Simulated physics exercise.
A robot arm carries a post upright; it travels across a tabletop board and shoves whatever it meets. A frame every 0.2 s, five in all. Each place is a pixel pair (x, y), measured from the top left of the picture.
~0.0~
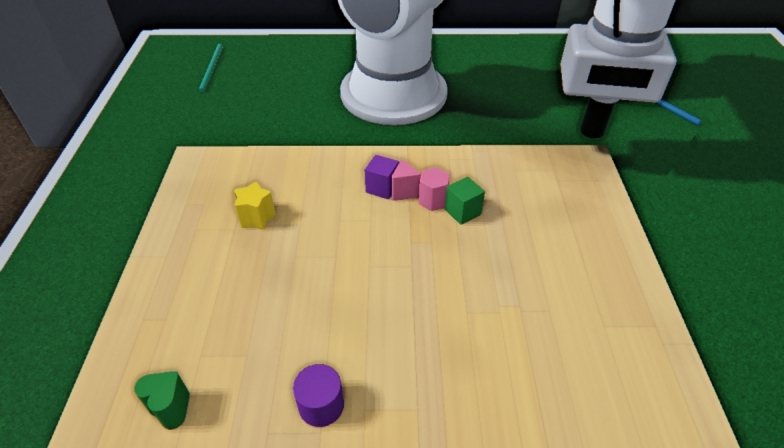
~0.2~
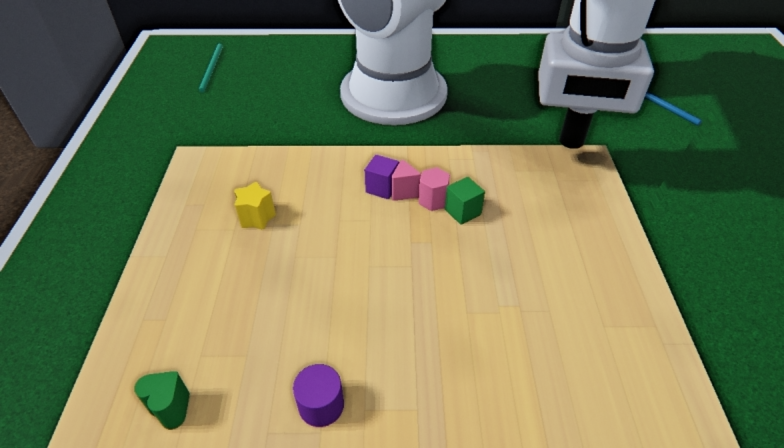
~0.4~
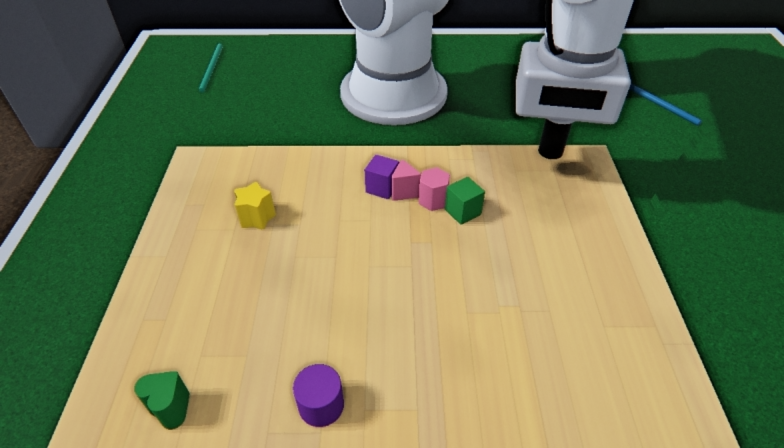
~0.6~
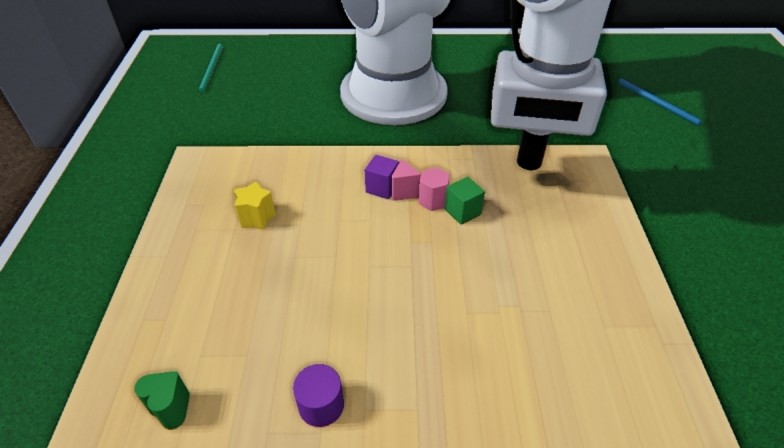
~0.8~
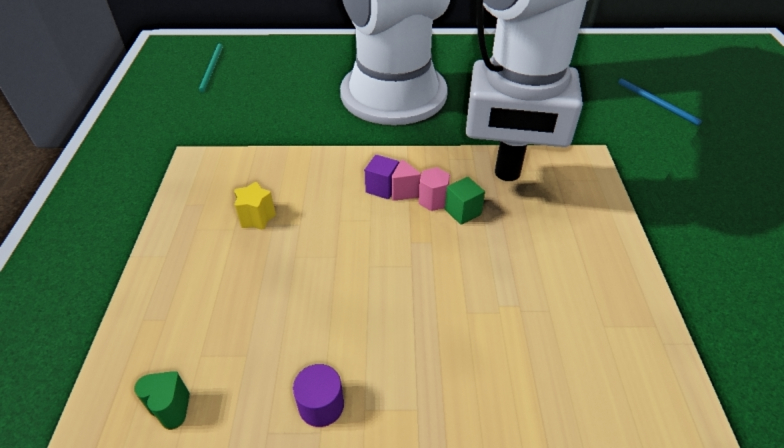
A light wooden board on a green surface is seen from above and in front, with a white robot base at the far side. A yellow star sits at left, a green heart and purple cylinder lie nearer, and a row of purple, pink and green blocks stands near the far edge. From the right, a white arm with a black post glides left and slightly nearer toward the row, while the blocks stay still.
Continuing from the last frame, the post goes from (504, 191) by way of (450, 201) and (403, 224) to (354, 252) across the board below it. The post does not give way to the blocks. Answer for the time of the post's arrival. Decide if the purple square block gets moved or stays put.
At the end of the path, the purple square block has moved off its old spot.
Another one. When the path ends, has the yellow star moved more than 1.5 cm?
No, that is not what happens.
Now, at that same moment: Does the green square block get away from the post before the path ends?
Short answer: Yes.
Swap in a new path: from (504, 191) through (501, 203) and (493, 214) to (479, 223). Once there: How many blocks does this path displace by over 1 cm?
It should be one.
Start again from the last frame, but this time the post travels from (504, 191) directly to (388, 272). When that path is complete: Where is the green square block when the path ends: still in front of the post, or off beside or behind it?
It slips out to the side or back.
The first path, step by step. One third of the way, post at (451, 184); purple square block at (375, 163); pink triangle at (395, 170); pink hexagonal block at (423, 180); green square block at (453, 196), turned 55° anticlockwise.
Two thirds of the way, post at (403, 207); purple square block at (365, 162), turned 45° clockwise; pink triangle at (367, 182), turned 95° clockwise; pink hexagonal block at (373, 201), turned 10° clockwise; green square block at (445, 204), turned 100° anticlockwise.
At the end, post at (352, 235); yellow star in place; purple square block at (365, 162), turned 45° clockwise; pink triangle at (366, 183), turned 105° clockwise; pink hexagonal block at (342, 209), turned 100° clockwise; green square block at (445, 204), turned 100° anticlockwise.
